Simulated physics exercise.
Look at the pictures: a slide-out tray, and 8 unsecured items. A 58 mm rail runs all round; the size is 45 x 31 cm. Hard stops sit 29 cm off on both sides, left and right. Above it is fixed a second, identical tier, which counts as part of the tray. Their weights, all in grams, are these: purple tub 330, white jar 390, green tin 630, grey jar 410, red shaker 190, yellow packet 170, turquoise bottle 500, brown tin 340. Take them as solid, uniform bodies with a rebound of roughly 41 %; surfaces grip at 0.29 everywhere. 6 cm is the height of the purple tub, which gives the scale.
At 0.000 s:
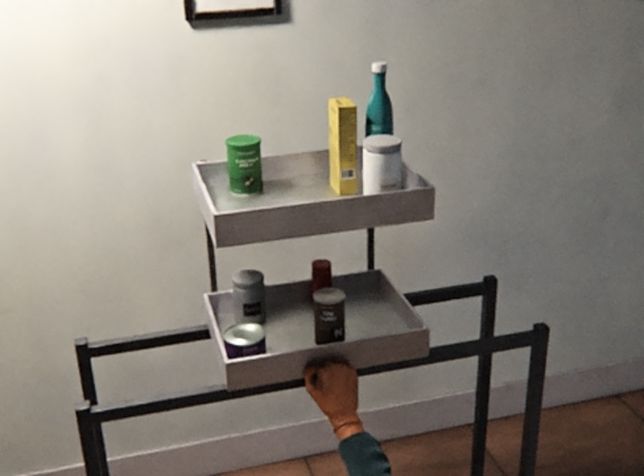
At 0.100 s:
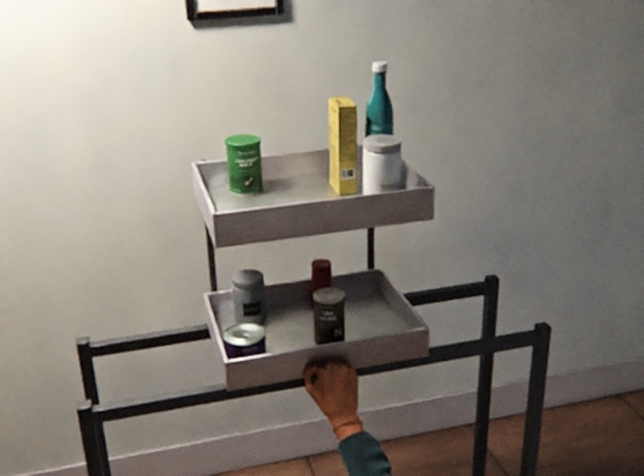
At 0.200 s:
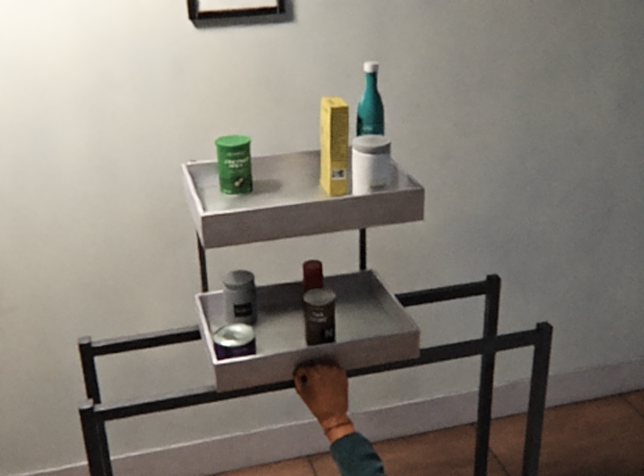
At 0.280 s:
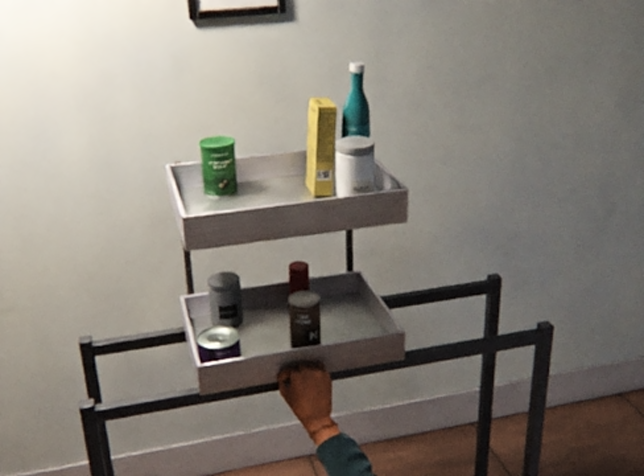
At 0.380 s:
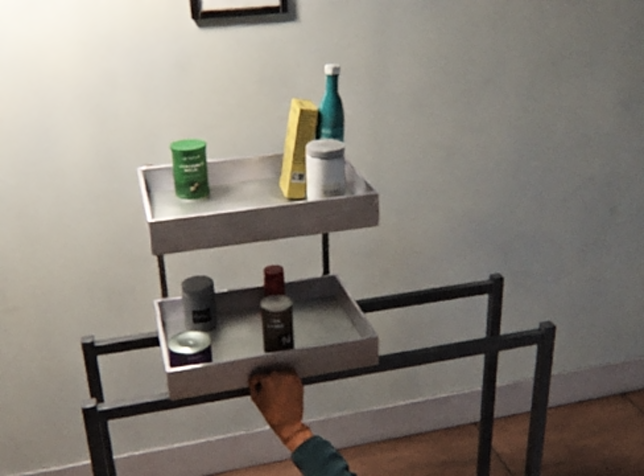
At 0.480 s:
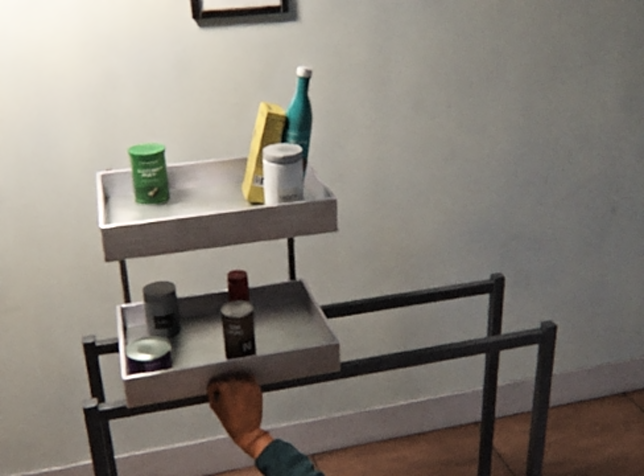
Two-tier tray of containers sliding left along dark rails, pushed by a hand, the yellow packet tilting beside a turquoise bottle.
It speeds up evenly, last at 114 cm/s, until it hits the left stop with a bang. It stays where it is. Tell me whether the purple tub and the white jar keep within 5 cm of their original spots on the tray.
My prediction: Purple tub: In place. White jar: Displaced.
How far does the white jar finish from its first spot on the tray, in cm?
The shift is close to 21 cm.
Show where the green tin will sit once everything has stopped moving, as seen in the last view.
About (99, 179).
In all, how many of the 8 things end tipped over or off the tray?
Altogether, 2.
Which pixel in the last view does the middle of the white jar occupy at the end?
It comes to a stop close to (152, 203).
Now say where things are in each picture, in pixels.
In the first picture, tray midway; purple tub (245, 345); white jar (382, 175).
In the second picture, tray midway; red shaker (322, 284); yellow packet (343, 146).
In the third picture, tray has slid 3 cm left; brown tin (320, 320).
In the fourth picture, tray has slid 7 cm left; yellow packet (321, 147) tilted 4°; green tin (219, 167).
In the fifth picture, tray has slid 14 cm left; yellow packet (298, 149) tilted 11°; red shaker (275, 291).
In the sixth picture, tray has slid 23 cm left; purple tub (150, 360); white jar (284, 184).
By 0.68 s, tray has slid 29 cm left; white jar 13 cm from its spot near (192, 195); red shaker 13 cm from its spot; brown tin 12 cm from its spot.
By 0.78 s, tray has slid 29 cm left; white jar 18 cm from its spot near (165, 199); turquoise bottle tilted 29°; yellow packet tilted 22°.
When it is over (1.6 s), lying over on the tray, yellow packet and turquoise bottle; not toppled but over 5 cm from the start, white jar, grey jar, red shaker and brown tin; the other 2 within 5 cm of the start. End places, in pixels of the last picture, purple tub near (119, 365), white jar near (152, 203).
